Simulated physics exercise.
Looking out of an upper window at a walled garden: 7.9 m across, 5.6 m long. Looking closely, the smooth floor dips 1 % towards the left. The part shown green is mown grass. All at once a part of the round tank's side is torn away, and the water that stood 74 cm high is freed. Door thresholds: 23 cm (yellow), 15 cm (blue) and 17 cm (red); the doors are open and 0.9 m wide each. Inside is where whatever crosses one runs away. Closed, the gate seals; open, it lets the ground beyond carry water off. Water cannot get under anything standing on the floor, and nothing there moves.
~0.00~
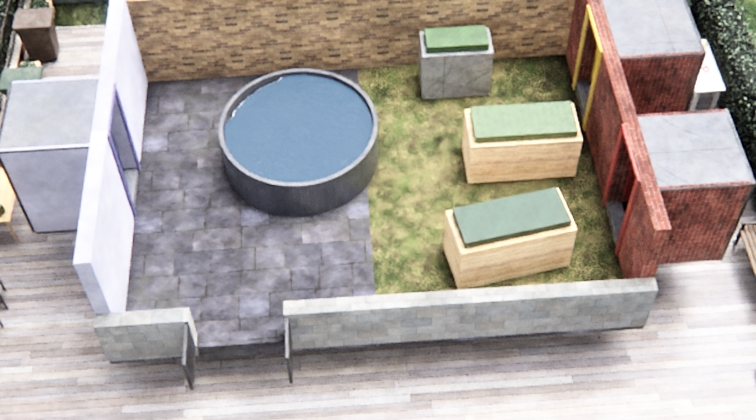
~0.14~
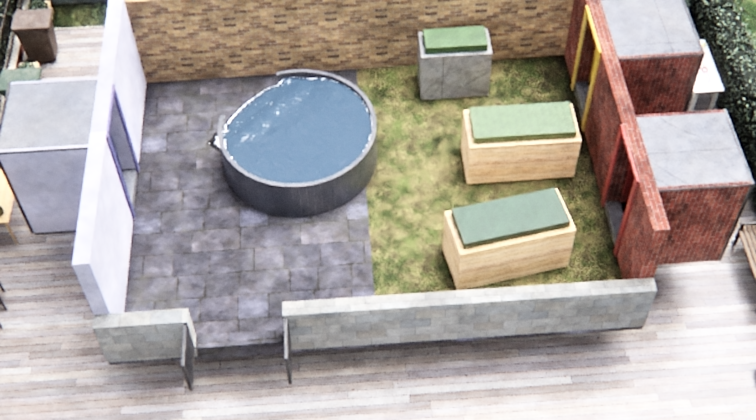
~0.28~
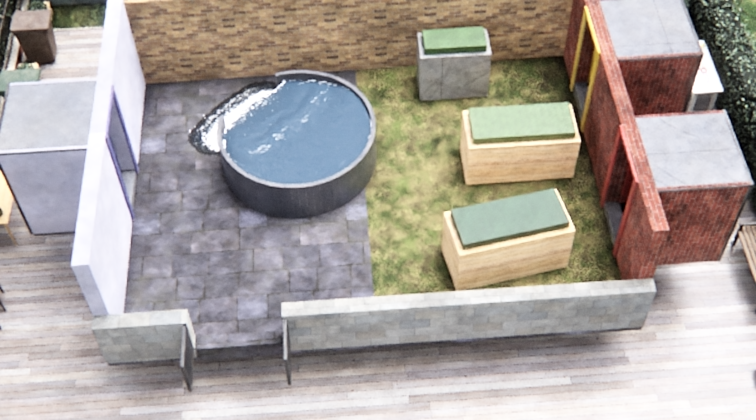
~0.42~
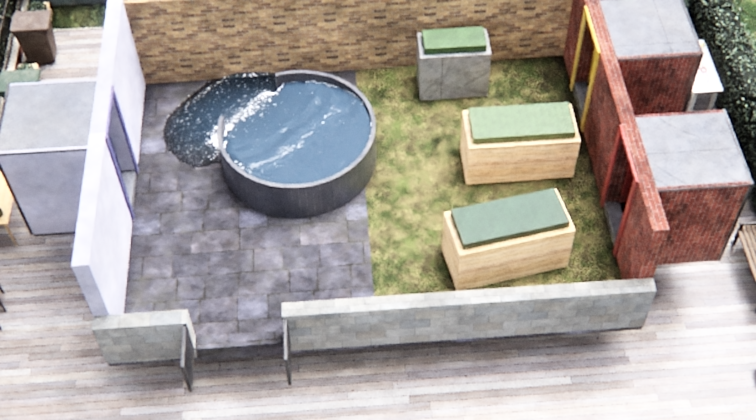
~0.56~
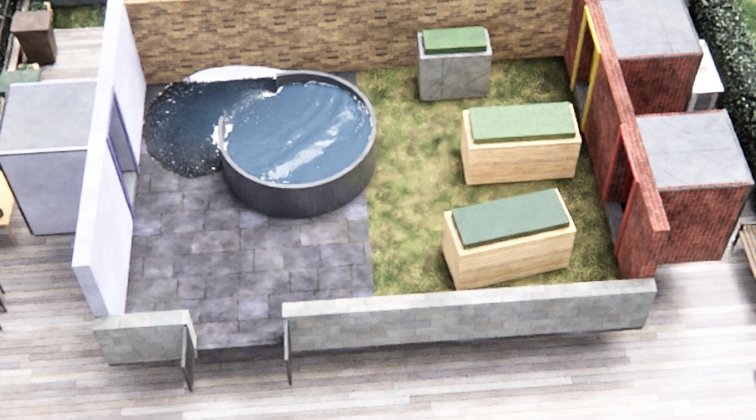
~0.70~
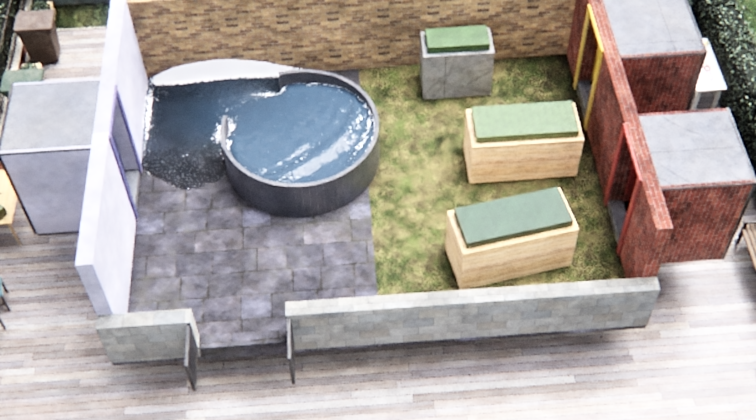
Round tank in a walled garden splitting at its left side, water gushing out and spreading over grey paving towards the left wall.
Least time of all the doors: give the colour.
The blue one.
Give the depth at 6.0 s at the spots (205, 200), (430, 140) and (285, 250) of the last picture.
6, 5 and 2 cm, respectively.
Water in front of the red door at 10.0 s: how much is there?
The depth there is near 0.0 cm.
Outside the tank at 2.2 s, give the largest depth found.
It tops out at some 60 cm.
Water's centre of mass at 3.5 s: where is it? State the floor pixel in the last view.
(252, 154).
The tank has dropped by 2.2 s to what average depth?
Average depth: About 39 cm.
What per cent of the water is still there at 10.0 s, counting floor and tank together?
I'd put it at some 80 percent still there.
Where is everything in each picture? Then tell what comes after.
Still water, 74 cm deep, in the round tank at (299, 128), in the first picture.
The front is at (275, 97), 0.8 m from the gap at (248, 113); 0.4 m2 of floor is under water; 74 cm left at the back of the round tank, in the second picture.
Water pours out at (248, 115) and has run 1.0 m, to (194, 140); deepest outside 42 cm, 74 cm at the round tank's back, in the third picture.
The front is at (168, 132), 1.5 m from the gap at (248, 116); 2.9 m2 of floor is under water; 74 cm left at the back of the round tank, in the fourth picture.
The front is at (151, 114), 1.9 m from the gap at (248, 116); 4.1 m2 of floor is under water; 74 cm left at the back of the round tank, in the fifth picture.
Water pours out at (251, 115) and has run 2.3 m, to (150, 83); deepest outside 52 cm, 68 cm at the round tank's back, in the sixth picture.
After 1.4 s water covers 15 % of the floor and is deepest (72 cm) near (150, 83); yellow door not reached, blue door reached at 1.1 s, red door not reached.
After 2.2 s water covers 25 % of the floor and is deepest (60 cm) near (150, 83); yellow door not reached, blue door reached at 1.1 s, red door not reached.
After 3.5 s water covers 50 % of the floor and is deepest (37 cm) near (126, 340); yellow door not reached, blue door reached at 1.1 s, red door not reached.
After 6.0 s water covers 75 % of the floor and is deepest (22 cm) near (126, 340); yellow door not reached, blue door reached at 1.1 s, red door not reached.
After 10.0 s water covers 95 % of the floor and is deepest (12 cm) near (126, 340); yellow door reached at 7.3 s, blue door reached at 1.1 s, red door not reached.
